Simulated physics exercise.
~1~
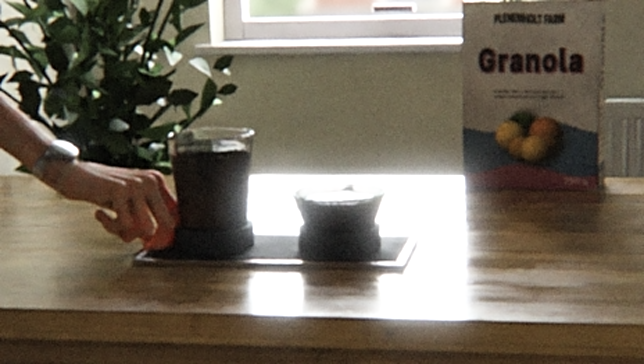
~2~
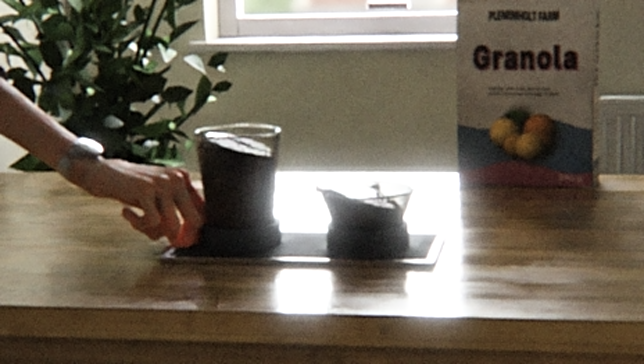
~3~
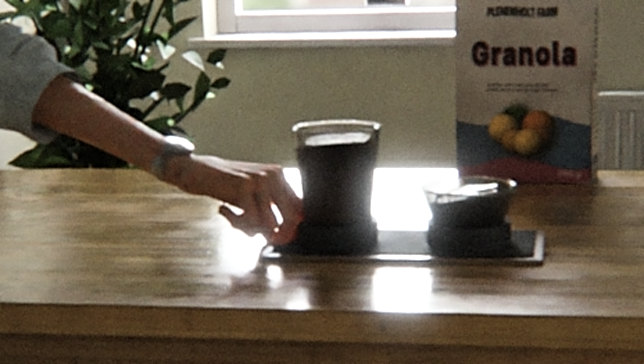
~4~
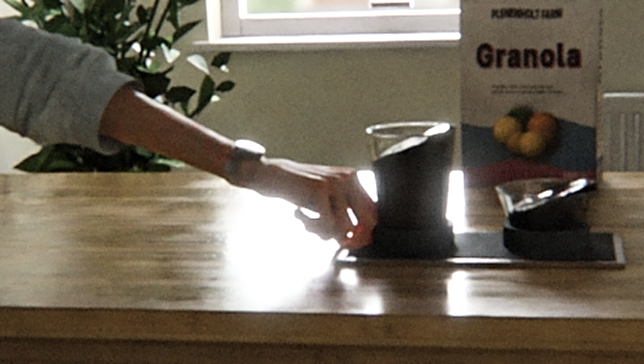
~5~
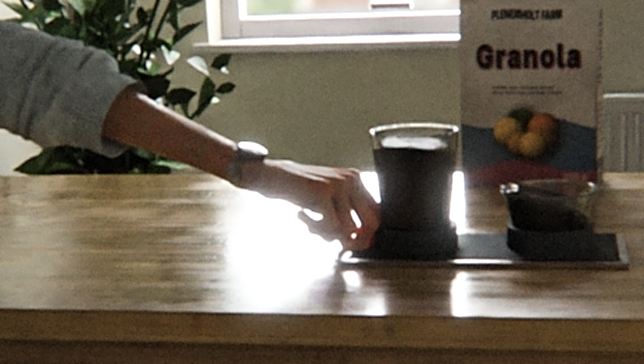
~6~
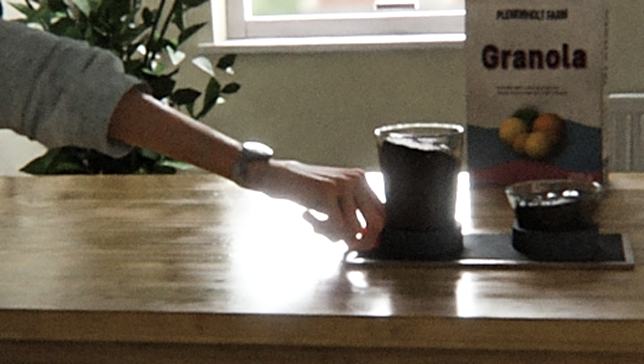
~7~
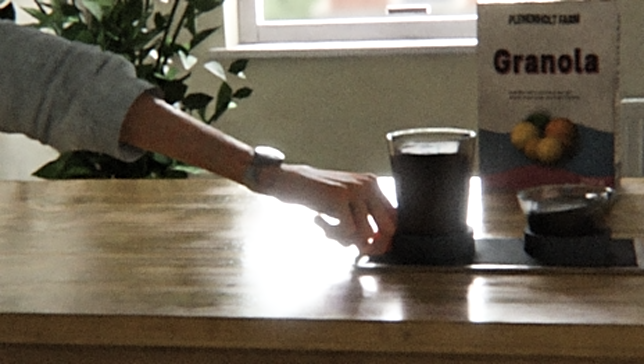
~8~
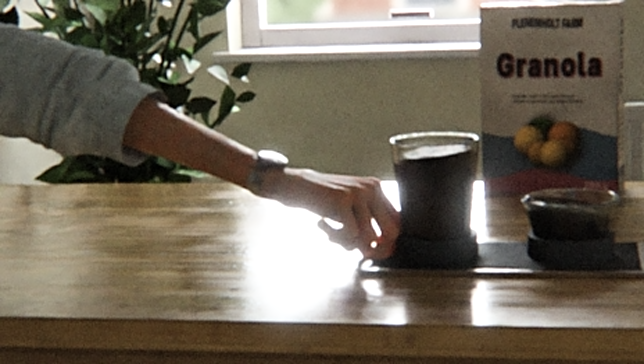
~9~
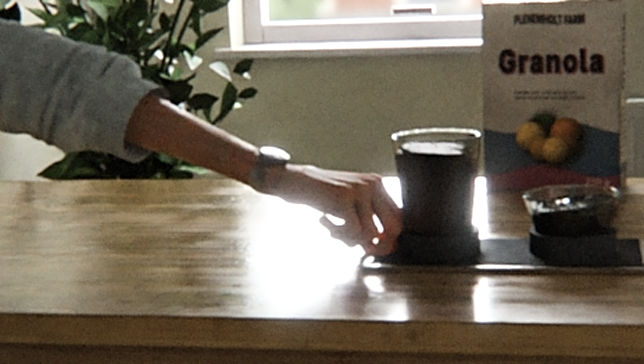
Hand pushing a tray with a glass and a small cup of dark liquid rightward across a wooden table, liquid sloshing, then settling as the tray stops.
